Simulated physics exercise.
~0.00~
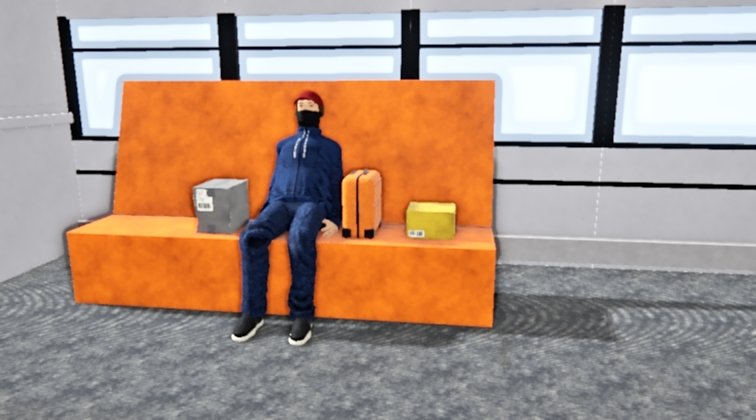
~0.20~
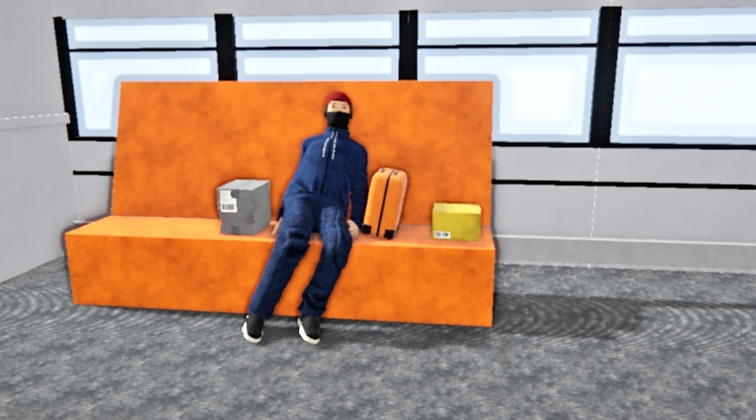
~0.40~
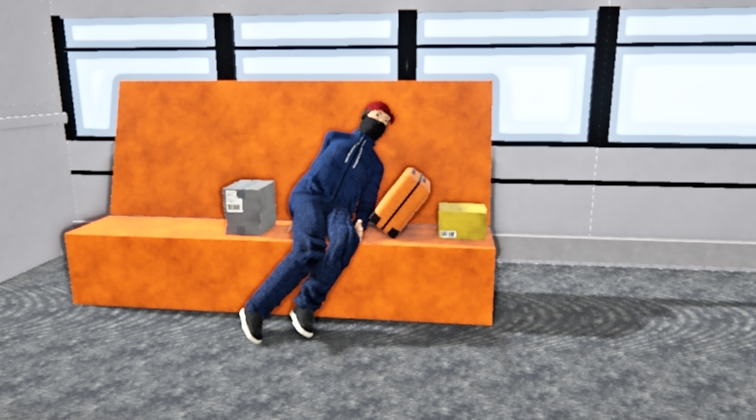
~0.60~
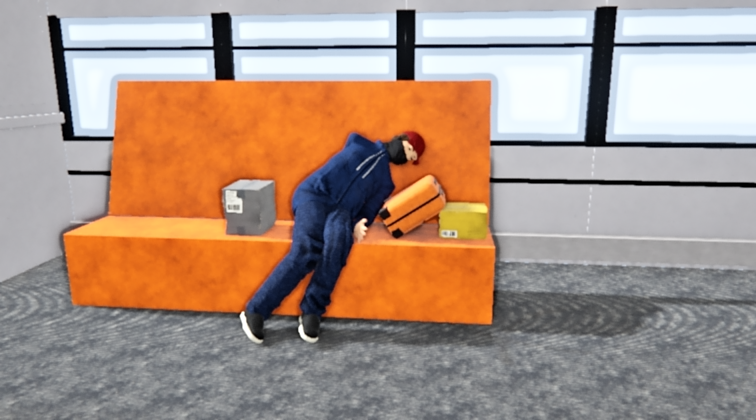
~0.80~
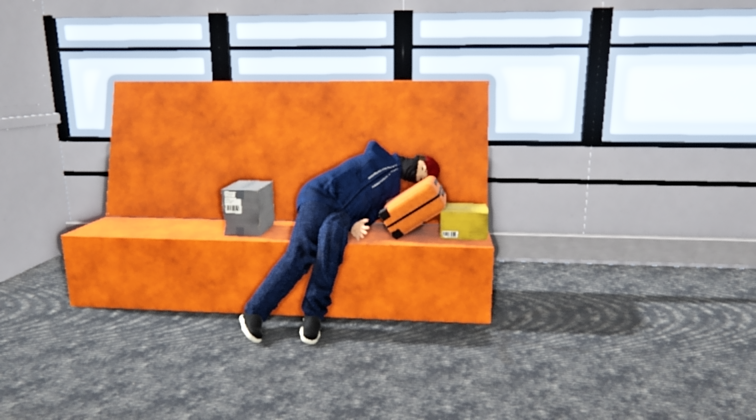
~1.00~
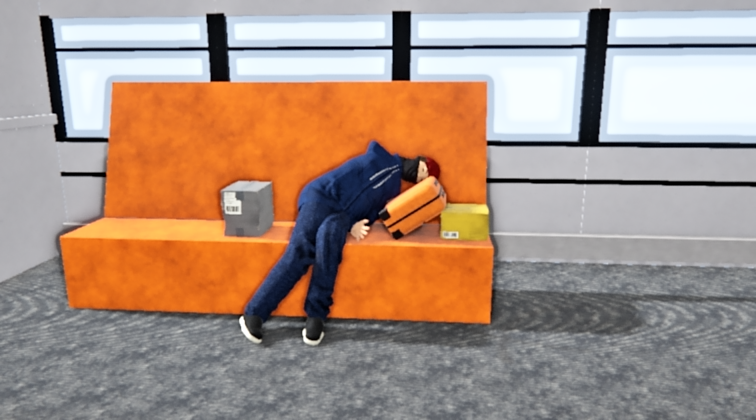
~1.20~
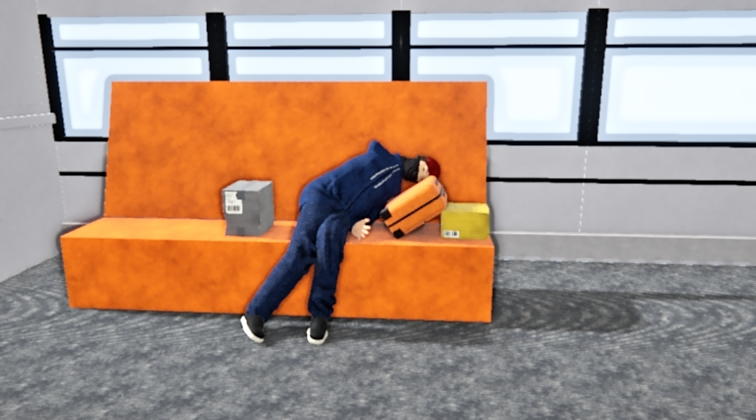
The clip opens on a masked figure in a red cap and dark blue clothes sitting upright on an orange bench, with a grey box-like bag to the left and an orange case and yellow carton to the right. The sleeper and luggage shift rightward, and the orange case begins to lean. The sleeper then tips farther right as the case tilts more steeply toward the carton. The torso folds down sideways until the head comes to rest by the top of the case. At the end everything lies still, with the hips and all three items remaining on the seat.
